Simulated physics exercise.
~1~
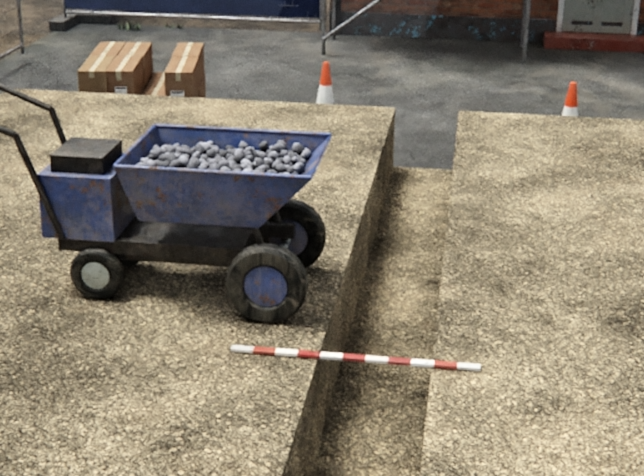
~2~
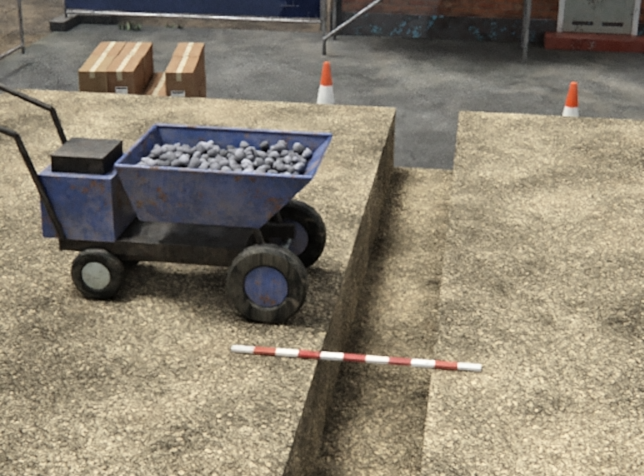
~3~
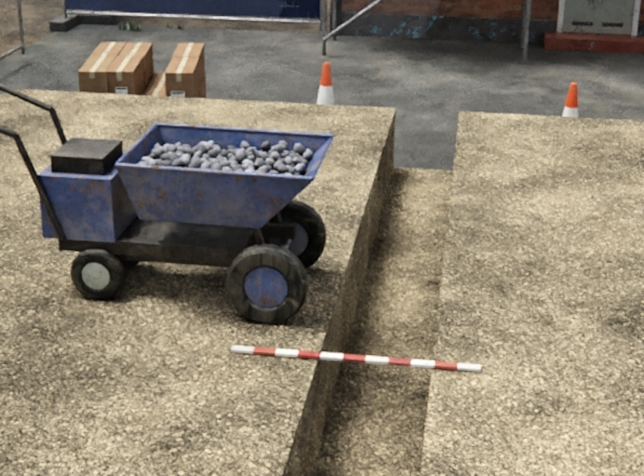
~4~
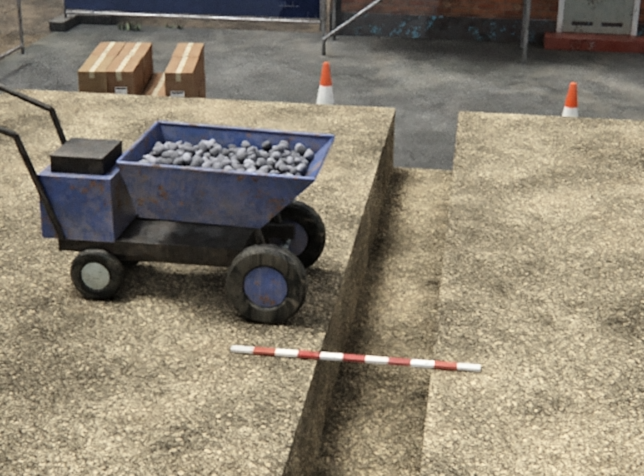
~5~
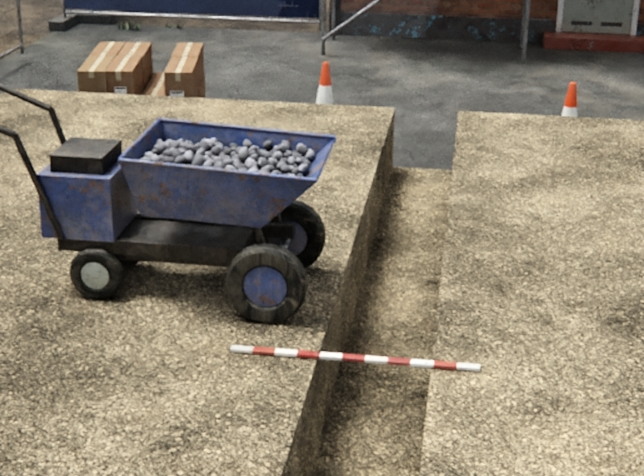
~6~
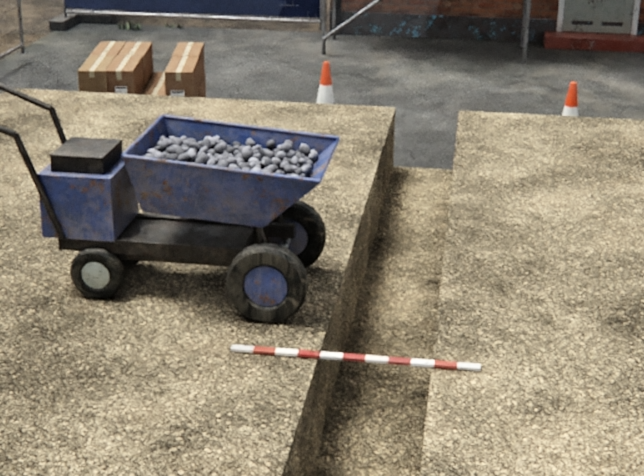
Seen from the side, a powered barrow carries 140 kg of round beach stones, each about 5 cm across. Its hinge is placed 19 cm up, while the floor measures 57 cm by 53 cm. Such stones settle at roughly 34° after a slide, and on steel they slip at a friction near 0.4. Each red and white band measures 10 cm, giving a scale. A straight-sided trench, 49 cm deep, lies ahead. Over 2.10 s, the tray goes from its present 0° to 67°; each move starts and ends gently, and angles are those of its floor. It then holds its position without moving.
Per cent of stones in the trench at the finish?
About 59 %.
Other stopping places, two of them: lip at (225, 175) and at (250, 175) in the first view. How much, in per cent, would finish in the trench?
Roughly 100 in a hundred, then 100 in a hundred.
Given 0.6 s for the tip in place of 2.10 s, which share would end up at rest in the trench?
It would be near 35 percent.
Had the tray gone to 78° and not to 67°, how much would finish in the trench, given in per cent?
In that case around 60 percent.
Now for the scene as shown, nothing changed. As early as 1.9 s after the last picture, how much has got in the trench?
At that moment: Approx. 35 %.
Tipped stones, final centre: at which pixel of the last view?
Their middle lands near (425, 374).
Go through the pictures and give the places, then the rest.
Lip at (311, 178), floor tilted 0°, highest stones at (258, 153), in the first frame.
The tray is at 0°, its lip at (312, 178); the top of the load is at (259, 153), in the second frame.
The tray is at 1°, its lip at (313, 179); the top of the load is at (246, 154), in the third frame.
Lip at (314, 180), floor tilted 2°, highest stones at (220, 151), in the fourth frame.
Lip at (316, 181), floor tilted 3°, highest stones at (212, 149), in the fifth frame.
Lip at (320, 182), floor tilted 4°, highest stones at (215, 147), in the sixth frame.
Then, 1.3 s after the last picture the floor is at 57°, 97 % in the tray, 3 % in the trench; the foremost stones are at (418, 264).
Then, 1.9 s after the last picture the floor is at 67°, 29 % in the tray, 36 % in the trench, 35 % past the trench; the foremost stones are at (562, 311).
Then, 2.2 s after the last picture the floor is at 67°, 10 % in the tray, 48 % in the trench, 42 % past the trench; the foremost stones are at (617, 312).
Then, 4.2 s after the last picture the floor is at 67°, 0 % in the tray, 59 % in the trench, 41 % past the trench; the foremost stones are at (637, 313).
